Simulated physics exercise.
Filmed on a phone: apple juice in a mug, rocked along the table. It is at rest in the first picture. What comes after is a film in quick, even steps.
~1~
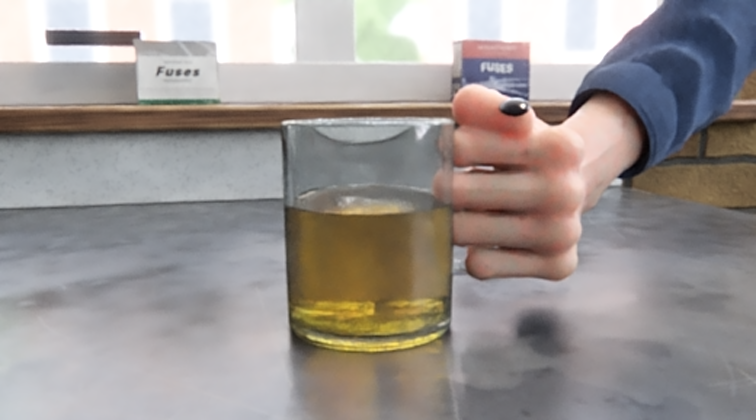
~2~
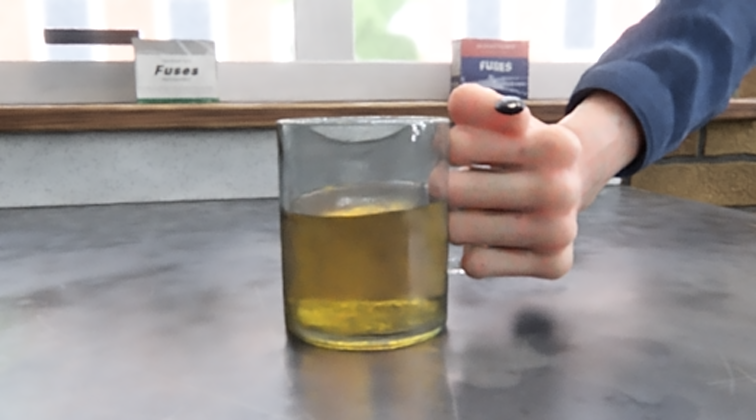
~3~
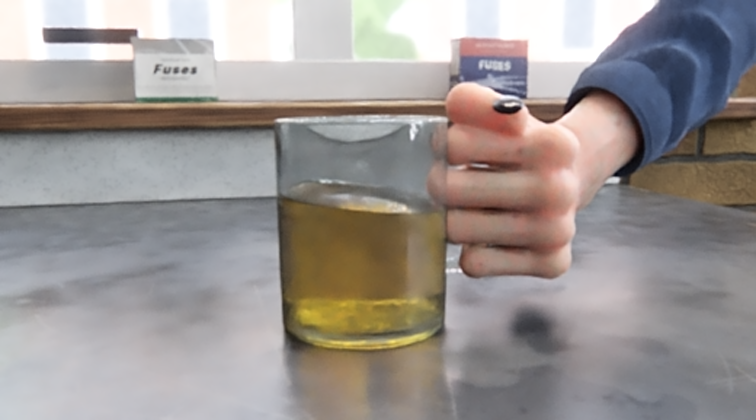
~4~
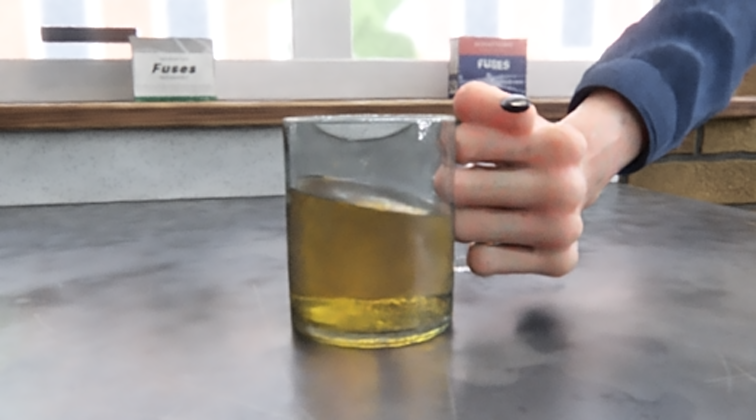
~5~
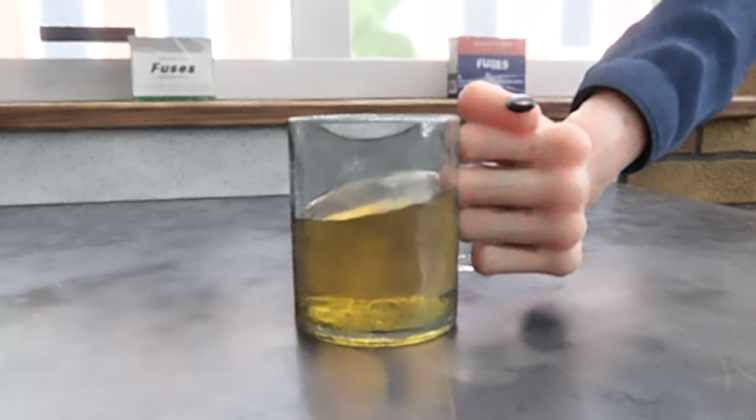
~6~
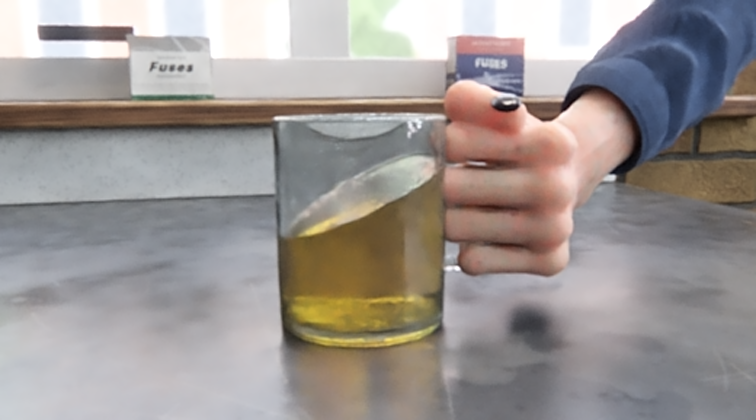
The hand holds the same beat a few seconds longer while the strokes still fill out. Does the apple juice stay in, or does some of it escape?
The apple juice partly escapes.
Shortly, the highest wave so far goes over the rim.
At the finish, the highest wave so far goes over the rim; some is on the top.
